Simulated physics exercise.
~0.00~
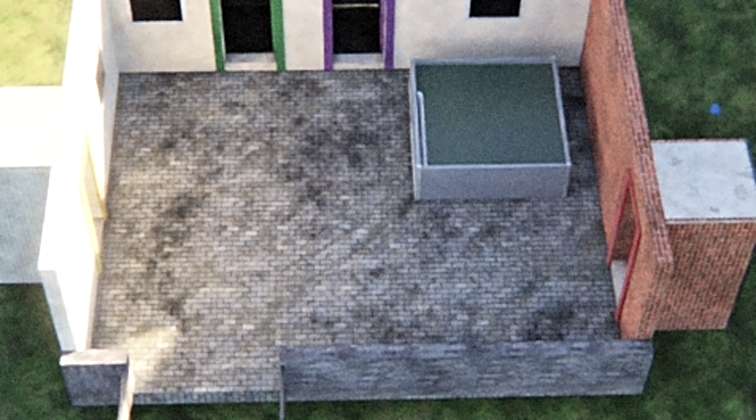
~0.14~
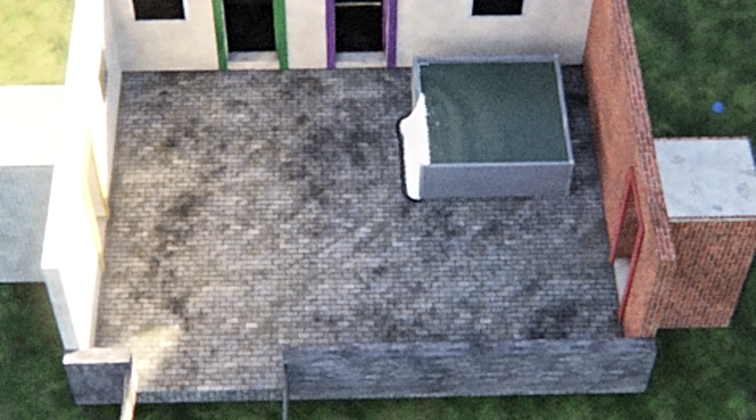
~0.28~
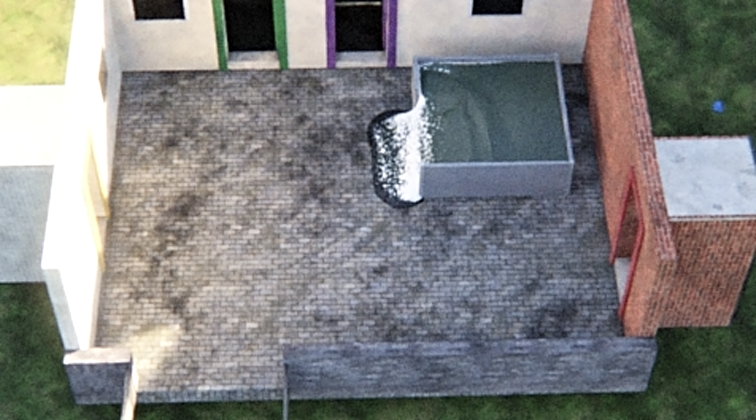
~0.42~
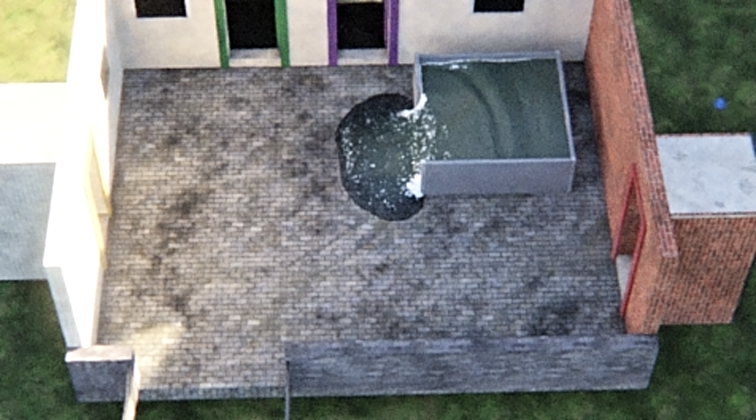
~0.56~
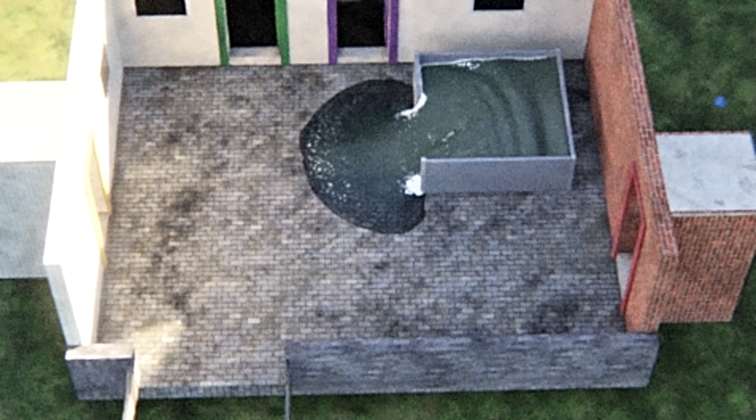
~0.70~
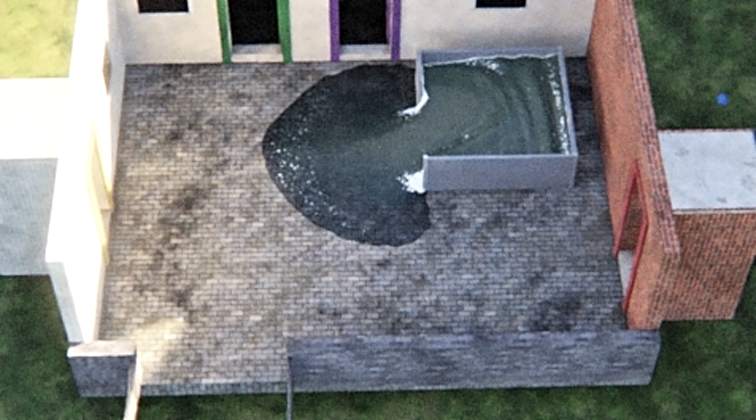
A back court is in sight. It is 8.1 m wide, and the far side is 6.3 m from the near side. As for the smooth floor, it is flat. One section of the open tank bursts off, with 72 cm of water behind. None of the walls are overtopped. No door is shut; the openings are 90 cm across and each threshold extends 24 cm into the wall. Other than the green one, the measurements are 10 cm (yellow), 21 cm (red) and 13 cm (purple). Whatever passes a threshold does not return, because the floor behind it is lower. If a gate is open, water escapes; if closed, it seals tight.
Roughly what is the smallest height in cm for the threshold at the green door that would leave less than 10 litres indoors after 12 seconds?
Close to 12 cm.
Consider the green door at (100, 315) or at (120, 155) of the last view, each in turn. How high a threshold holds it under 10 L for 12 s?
First place around 17 cm, second around 24 cm.
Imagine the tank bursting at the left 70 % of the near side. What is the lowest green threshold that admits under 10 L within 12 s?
Required height: Approx. 6.5 cm.
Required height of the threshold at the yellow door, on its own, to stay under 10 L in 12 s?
For yellow: Close to 21 cm.
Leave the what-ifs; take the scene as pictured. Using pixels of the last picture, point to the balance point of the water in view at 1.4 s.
Centre of mass: About (434, 143) px.
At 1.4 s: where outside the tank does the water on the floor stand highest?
(409, 161).
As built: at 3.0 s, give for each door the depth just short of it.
Lab note, cm: Yellow 24; red 0; green 12; purple 1.
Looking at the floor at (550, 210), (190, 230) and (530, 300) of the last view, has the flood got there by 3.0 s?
Listed order - unwetted, soaked through, unwetted.
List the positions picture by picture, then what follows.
In the first frame, still water, 72 cm deep, in the open tank at (488, 114); the green door at (248, 30) is dry.
In the second frame, water pours out at (420, 149) and has run 0.3 m, to (399, 128); about 6 cm deep outside, 72 cm at the back.
In the third frame, the gap is at (420, 149), the front 0.8 m out at (372, 136); the back of the open tank holds 72 cm.
In the fourth frame, water pours out at (422, 147) and has run 1.3 m, to (342, 147); about 10 cm deep outside, 72 cm at the back.
In the fifth frame, the front is at (306, 152), 1.9 m from the gap at (422, 146); 4.6 m2 of floor is wet, 71 cm left at the back.
In the sixth frame, the gap is at (424, 143), the front 2.6 m out at (269, 155); the back of the open tank holds 64 cm; 1.2 m in a straight line remain to the green door at (254, 21).
After 1.4 s water covers 40 % of the floor, deepest (36 cm) near (409, 161); 7 cm at the green door, 0 litres in over its 18 cm threshold.
After 3.0 s water covers 60 % of the floor, deepest (43 cm) near (96, 371); 12 cm at the green door, 0 litres in over its 18 cm threshold.
After 12.0 s water covers 95 % of the floor, deepest (8 cm) near (301, 367); 6 cm at the green door, 0 litres in over its 18 cm threshold.
At the green door as built, the water arrived by 1.3 s and peaked near 16 cm at 4.6 s.
With a threshold of 10.5 cm, 21 litres would have come in within the 12 s; with 14 cm, 2 litres. So under 10 litres takes about 12 cm.
